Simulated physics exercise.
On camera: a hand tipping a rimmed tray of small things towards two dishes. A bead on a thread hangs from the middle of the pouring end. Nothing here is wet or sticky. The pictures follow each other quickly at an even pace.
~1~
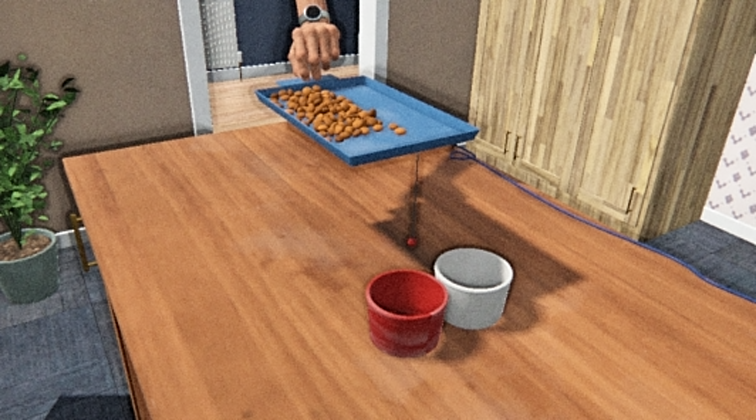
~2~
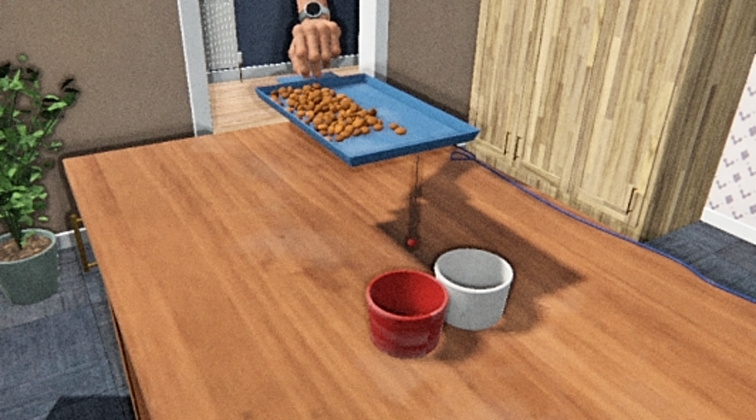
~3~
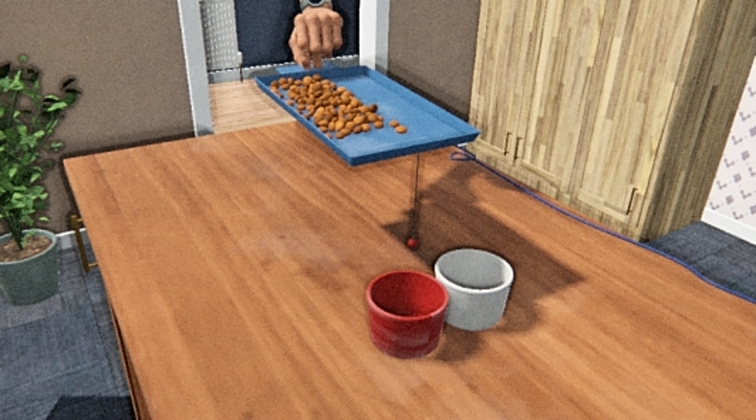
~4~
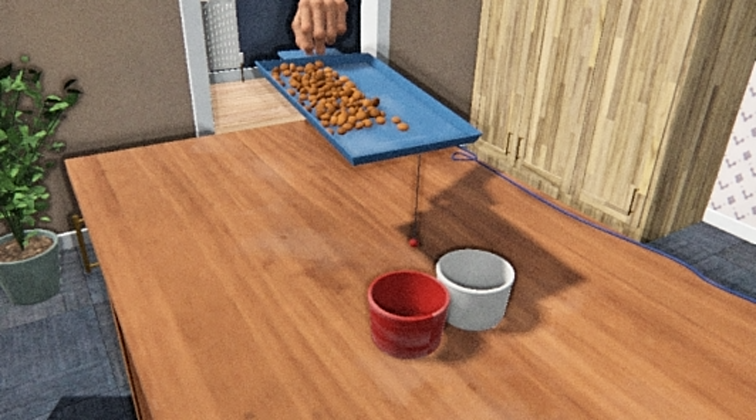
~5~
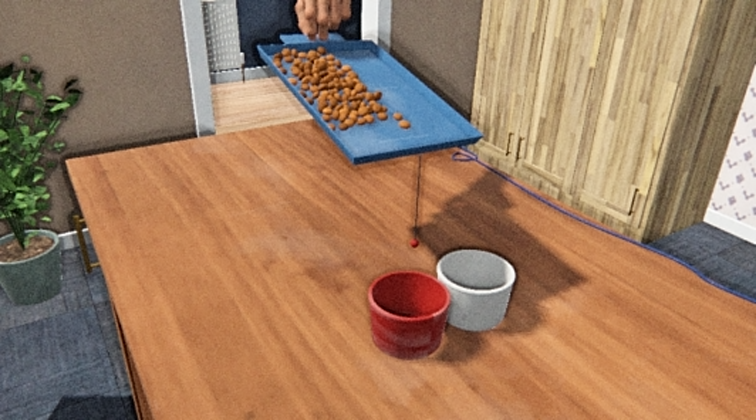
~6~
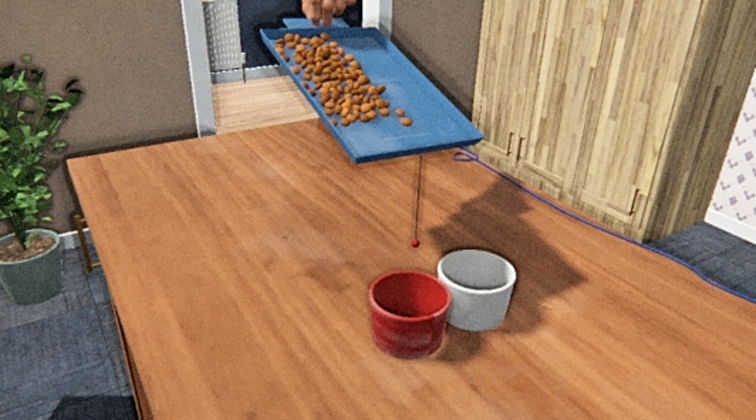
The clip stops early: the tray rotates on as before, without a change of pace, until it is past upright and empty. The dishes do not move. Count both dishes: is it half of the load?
Together they catch more than half.
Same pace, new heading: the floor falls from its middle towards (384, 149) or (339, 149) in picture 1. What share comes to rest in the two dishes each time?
The first gives 50 %, the second 0 %.
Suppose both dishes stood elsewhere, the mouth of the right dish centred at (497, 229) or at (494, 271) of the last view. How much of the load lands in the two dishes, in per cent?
First some 20, then 60 per cent.
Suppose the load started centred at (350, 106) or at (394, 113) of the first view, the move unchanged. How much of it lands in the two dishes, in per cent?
Roughly 70 per cent, and 60 per cent.
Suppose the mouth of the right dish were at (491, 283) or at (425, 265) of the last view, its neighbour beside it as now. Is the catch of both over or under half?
First below a half, then below a half.
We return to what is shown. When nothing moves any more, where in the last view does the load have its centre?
At about (466, 309).
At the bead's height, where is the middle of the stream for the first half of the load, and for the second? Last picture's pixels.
Around (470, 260) and then (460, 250).
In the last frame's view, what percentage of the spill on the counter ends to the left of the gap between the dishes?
Some 20 per cent.
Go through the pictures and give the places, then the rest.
Corners of the pouring end at (352, 154) and (475, 129), level; middle of the load at (329, 111), bits of cat kibble; left dish at (429, 332); right dish at (496, 304); bead on its thread at (412, 242), in the first picture.
Corners of the pouring end at (352, 155) and (475, 129), level; middle of the load at (329, 110), in the second picture.
Corners of the pouring end at (353, 155) and (475, 131), tipped barely, lowest at the right corner; middle of the load at (329, 104), in the third picture.
Corners of the pouring end at (355, 154) and (477, 132), tipped a little, lowest at the right corner; middle of the load at (331, 95), in the fourth picture.
Corners of the pouring end at (356, 154) and (478, 134), tipped a little, lowest at the right corner; middle of the load at (333, 86), in the fifth picture.
Corners of the pouring end at (358, 154) and (480, 135), tipped clearly, lowest at the right corner; middle of the load at (336, 76); left dish at (432, 333); right dish at (499, 306), in the sixth picture.
Soon, tray tipped steeply; about two thirds on the tray; a stray few in the left dish; about a third in the air.
A while on, tray tipped past a quarter turn; a small part on the tray; about a quarter in the left dish; about a third in the right dish; about a quarter outside both; a small part in the air.
Towards the end, tray tipped past a quarter turn; about a quarter in the left dish; about a third in the right dish; about a third outside both.
Finally, tray tipped past a quarter turn; about a quarter in the left dish; about a third in the right dish; about a third outside both.
